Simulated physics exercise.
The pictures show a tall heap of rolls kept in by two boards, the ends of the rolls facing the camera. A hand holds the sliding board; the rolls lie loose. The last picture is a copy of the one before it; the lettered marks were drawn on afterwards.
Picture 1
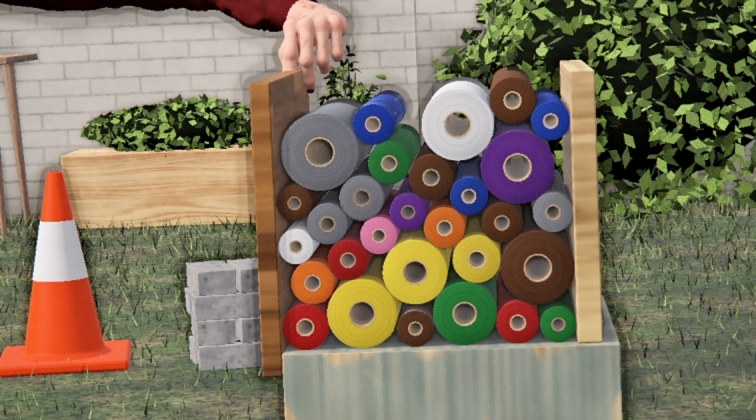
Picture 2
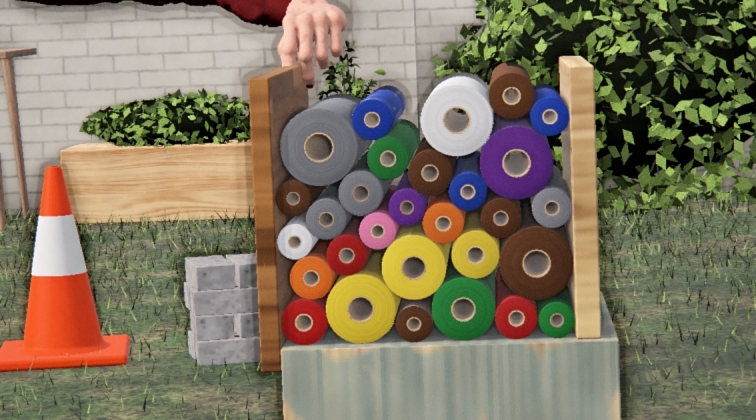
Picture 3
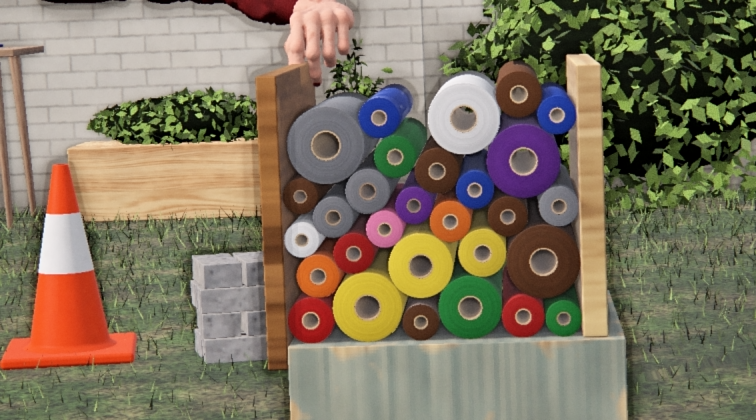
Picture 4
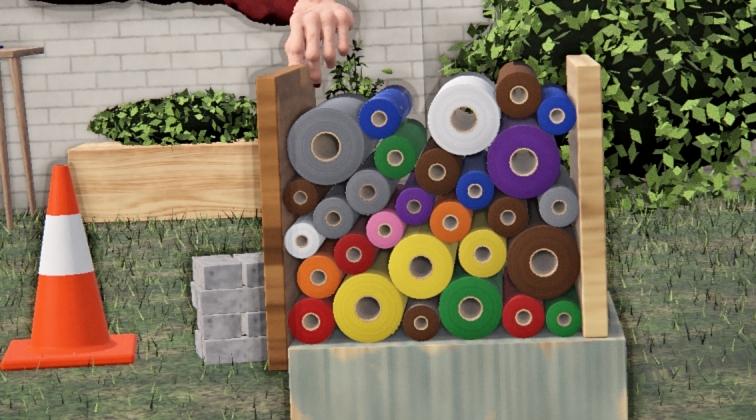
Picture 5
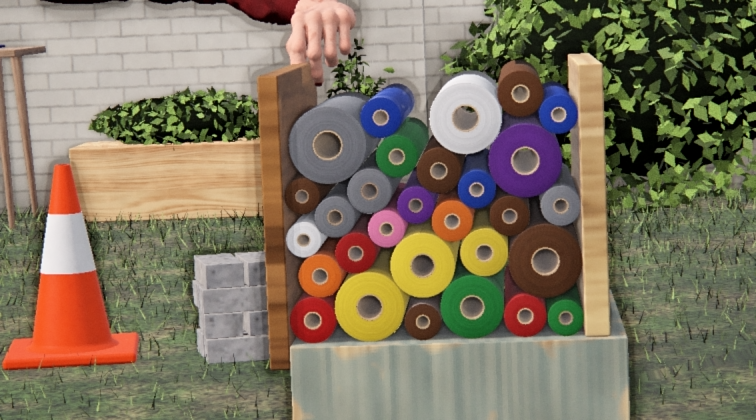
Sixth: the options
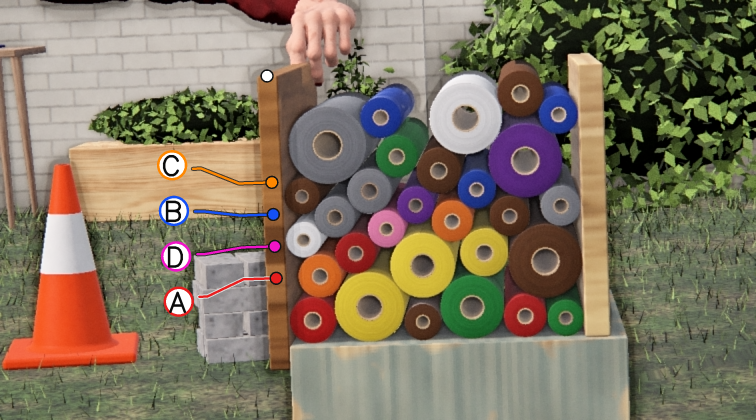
The view shifts slightly as a hand holds the left board beside still, colourful stacked rolls.
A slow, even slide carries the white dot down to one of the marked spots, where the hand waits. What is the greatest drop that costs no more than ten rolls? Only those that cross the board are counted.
The last mark within the limit is A.
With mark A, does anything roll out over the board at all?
At A: Yes.
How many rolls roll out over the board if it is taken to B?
With B, none.
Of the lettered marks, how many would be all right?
Four of the four.
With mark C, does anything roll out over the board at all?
No.
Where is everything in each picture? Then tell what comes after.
In the first frame, a green roll (558, 324); a red roll (348, 260); an orange roll (444, 228).
In the second frame, an orange roll (443, 223); a purple roll (517, 163).
In the third frame, a white roll (464, 119); side board (293, 203).
In the fourth frame, a red roll (312, 321); a green roll (564, 319).
In the fifth frame, a red roll (356, 253); an orange roll (452, 221); a purple roll (526, 161).
On the marked copy, A at (276, 278); B at (273, 214); C at (271, 182); D at (274, 247); the white dot at (267, 76).
Following A. Soon after the start, top of the board (282, 164).
Later, top of the board (287, 264).
In the end, top of the board (287, 277), about seven out over the board.
As for the rest, B none out over the board; C none out over the board; D three out over the board.
